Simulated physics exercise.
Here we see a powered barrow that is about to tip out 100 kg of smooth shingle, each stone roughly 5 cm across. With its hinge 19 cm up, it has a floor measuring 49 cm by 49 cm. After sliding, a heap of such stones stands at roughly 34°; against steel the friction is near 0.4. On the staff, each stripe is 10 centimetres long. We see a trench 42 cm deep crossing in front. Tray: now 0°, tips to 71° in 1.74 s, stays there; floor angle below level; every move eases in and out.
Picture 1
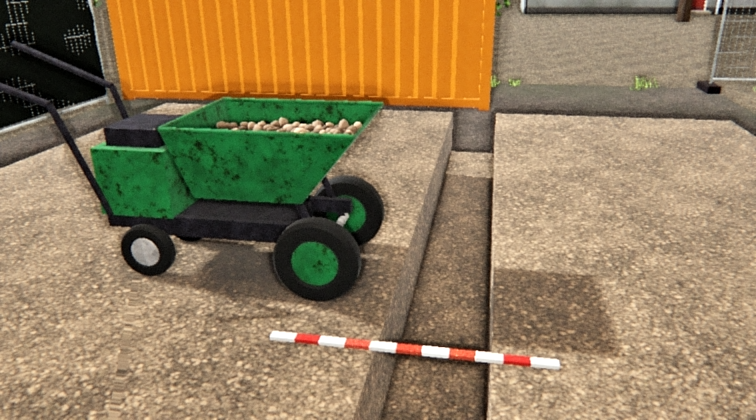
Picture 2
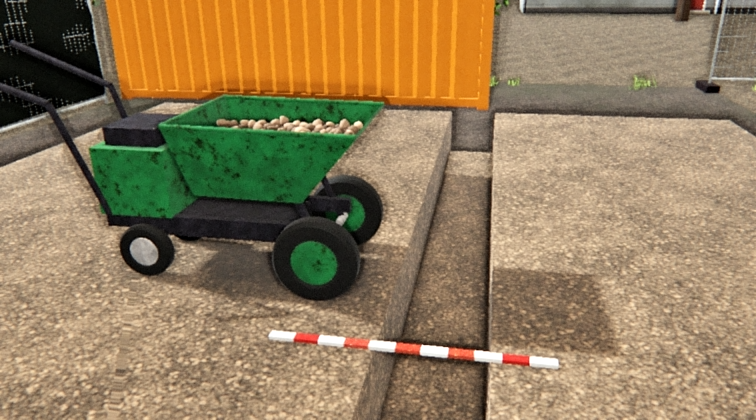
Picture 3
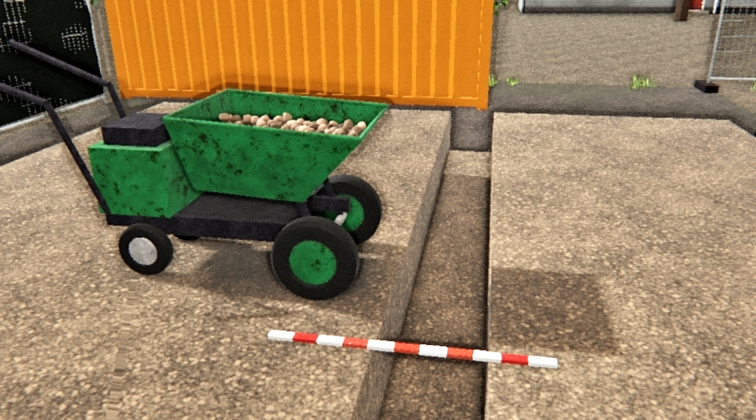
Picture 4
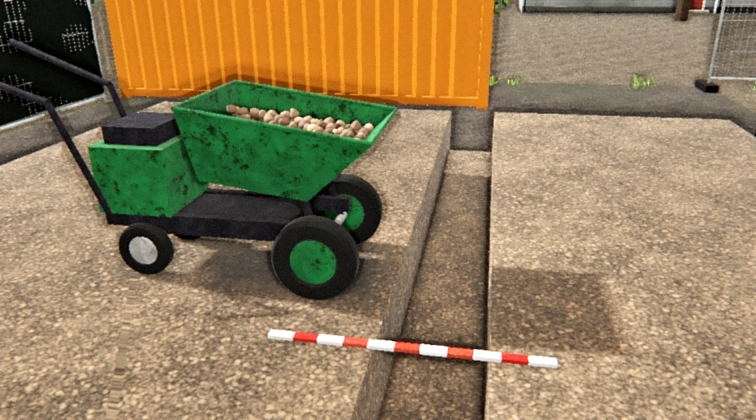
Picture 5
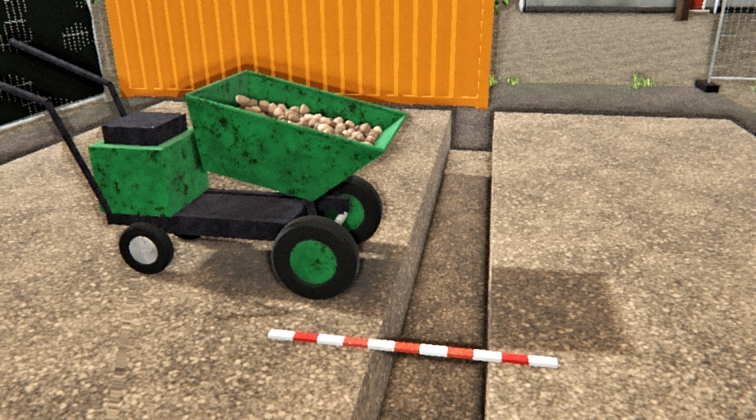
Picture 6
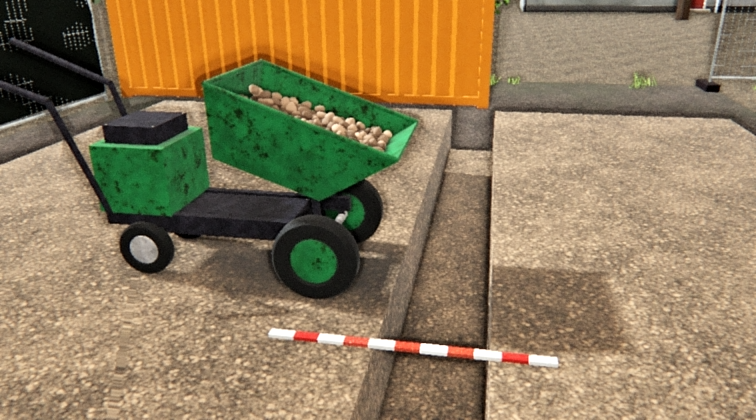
The footage shows a green wheeled barrow loaded with rounded stones, standing beside a narrow trench and a red-and-white staff; its tray tilts gradually forward to the right, the rear end rising while the wheels stay in place.
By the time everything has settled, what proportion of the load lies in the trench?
About 48 percent of the load.
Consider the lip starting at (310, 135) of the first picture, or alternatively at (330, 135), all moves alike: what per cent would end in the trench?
It comes to about 95 and 80 in a hundred.
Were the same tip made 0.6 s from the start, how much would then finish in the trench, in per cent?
Something close to 25 per cent.
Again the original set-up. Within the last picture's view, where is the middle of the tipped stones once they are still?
The tipped stones centre close to (501, 276).
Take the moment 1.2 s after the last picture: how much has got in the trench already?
I'd put it near 25 per cent.
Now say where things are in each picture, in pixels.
In the first picture, the tray is at 0°, its lip at (354, 137); the top of the load is at (320, 130).
In the second picture, the tray is at 1°, its lip at (355, 138); the top of the load is at (321, 130).
In the third picture, the tray is at 4°, its lip at (361, 140); the top of the load is at (280, 123).
In the fourth picture, lip at (371, 144), floor tilted 8°, highest stones at (250, 116).
In the fifth picture, the tray is at 13°, its lip at (384, 151); the top of the load is at (252, 107).
In the sixth picture, lip at (398, 161), floor tilted 20°, highest stones at (262, 98).
Then, 0.7 s after the last picture the floor is at 60°, 100 % in the tray; the foremost stones are at (461, 207).
Then, 1.2 s after the last picture the floor is at 71°, 40 % in the tray, 23 % in the trench, 37 % past the trench; the foremost stones are at (613, 297).
Then, 1.6 s after the last picture the floor is at 71°, 12 % in the tray, 36 % in the trench, 52 % past the trench; the foremost stones are at (689, 305).
Then, 3.5 s after the last picture the floor is at 71°, 0 % in the tray, 48 % in the trench, 52 % past the trench; the foremost stones are at (717, 307).
